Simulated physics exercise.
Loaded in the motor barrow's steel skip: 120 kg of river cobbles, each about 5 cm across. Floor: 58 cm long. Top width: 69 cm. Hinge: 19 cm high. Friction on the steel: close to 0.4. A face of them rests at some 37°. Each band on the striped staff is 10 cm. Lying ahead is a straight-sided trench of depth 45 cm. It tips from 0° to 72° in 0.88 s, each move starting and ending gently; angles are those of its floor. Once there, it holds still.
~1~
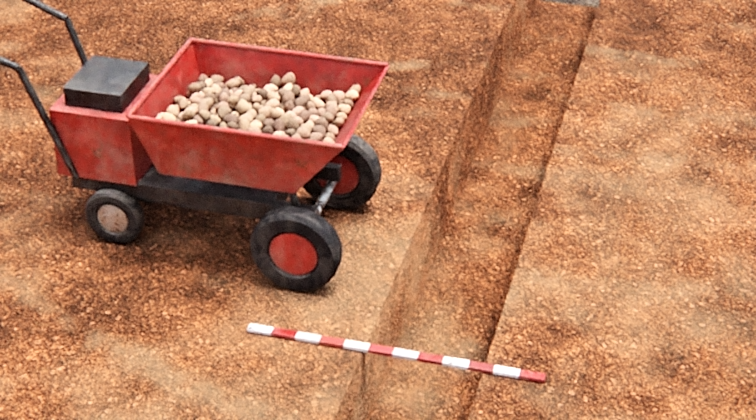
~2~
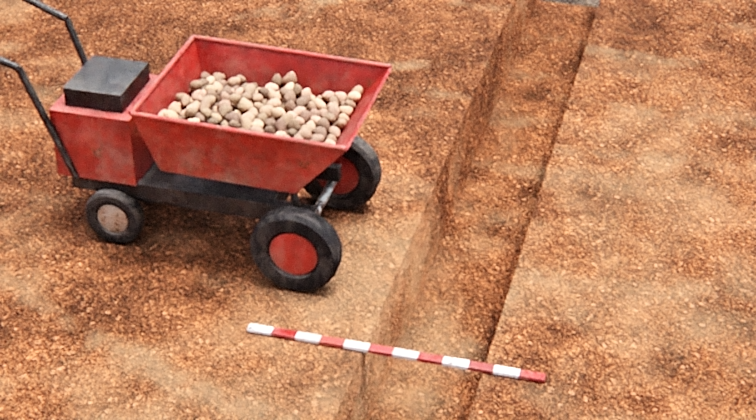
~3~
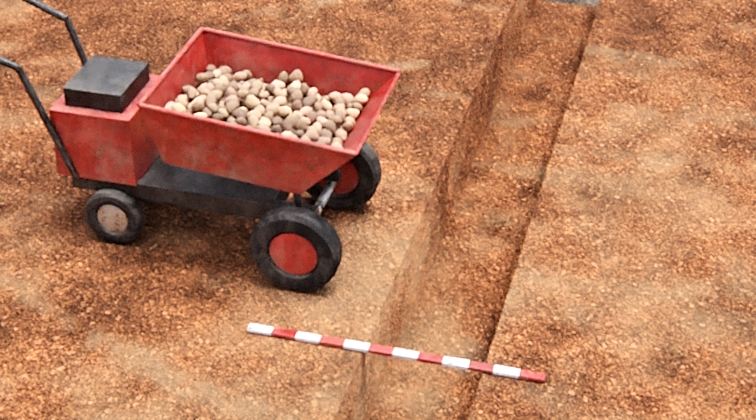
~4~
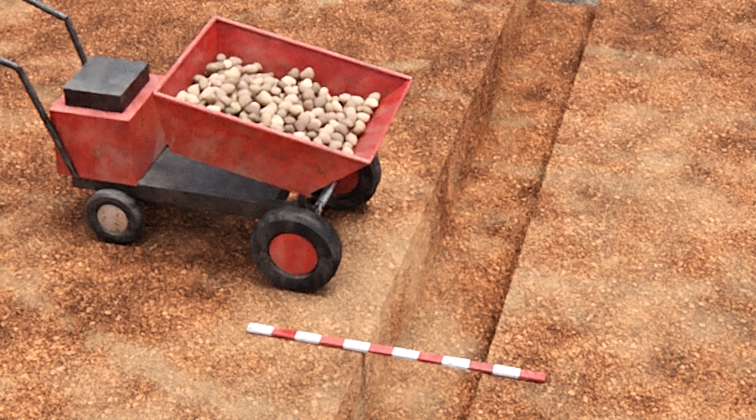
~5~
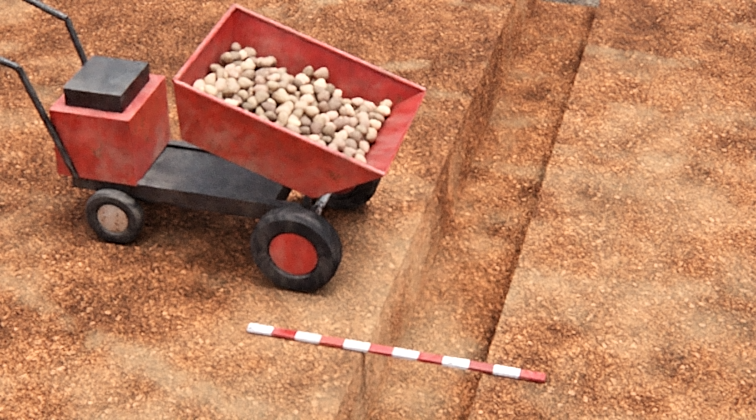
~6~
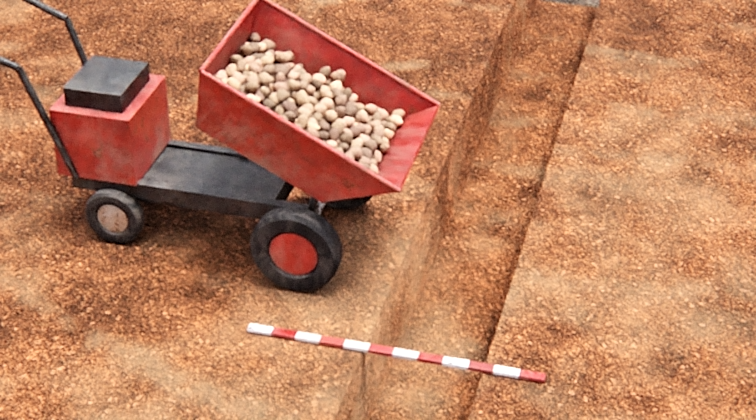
A red skip full of pale, rounded stones tilts up on a small motor barrow, slowly at first and then faster, its left end lifting and its lip leaning right and down while the stones stay heaped inside. The barrow stands still at left, with black-tyred wheels and handles, beside a straight trench and a red-and-white striped staff. A steady, raised view looks down on reddish-brown, gravelly ground.
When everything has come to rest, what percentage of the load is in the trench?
About 77 per cent.
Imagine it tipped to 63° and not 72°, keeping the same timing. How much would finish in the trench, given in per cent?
With that change, near 75 per cent.
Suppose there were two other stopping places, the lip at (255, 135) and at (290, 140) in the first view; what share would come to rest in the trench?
From the first spot near 85, from the second near 100 per cent.
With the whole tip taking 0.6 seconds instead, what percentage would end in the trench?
My guess is near 65 percent.
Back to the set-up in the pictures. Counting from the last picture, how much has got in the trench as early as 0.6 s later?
I'd say near 30 per cent at that time.
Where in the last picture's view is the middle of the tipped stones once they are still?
About (483, 342).
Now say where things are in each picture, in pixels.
In the first frame, the skip is at 0°, its lip at (343, 147); the top of the load is at (246, 98).
In the second frame, the skip is at 1°, its lip at (346, 149); the top of the load is at (240, 95).
In the third frame, the skip is at 5°, its lip at (356, 154); the top of the load is at (238, 89).
The fourth frame shows lip at (369, 163), floor tilted 11°, highest stones at (233, 81).
The fifth frame shows lip at (384, 175), floor tilted 19°, highest stones at (236, 70).
In the sixth frame, the skip is at 28°, its lip at (399, 191); the top of the load is at (253, 56).
Then, 0.3 s after the last picture the floor is at 61°, 100 % in the skip; the foremost stones are at (432, 211).
Then, 0.6 s after the last picture the floor is at 72°, 66 % in the skip, 31 % in the trench, 3 % past the trench; the foremost stones are at (525, 287).
Then, 1.0 s after the last picture the floor is at 72°, 19 % in the skip, 58 % in the trench, 23 % past the trench; the foremost stones are at (653, 320).
Then, 2.9 s after the last picture the floor is at 72°, 0 % in the skip, 77 % in the trench, 23 % past the trench; the foremost stones are past the picture's edge.
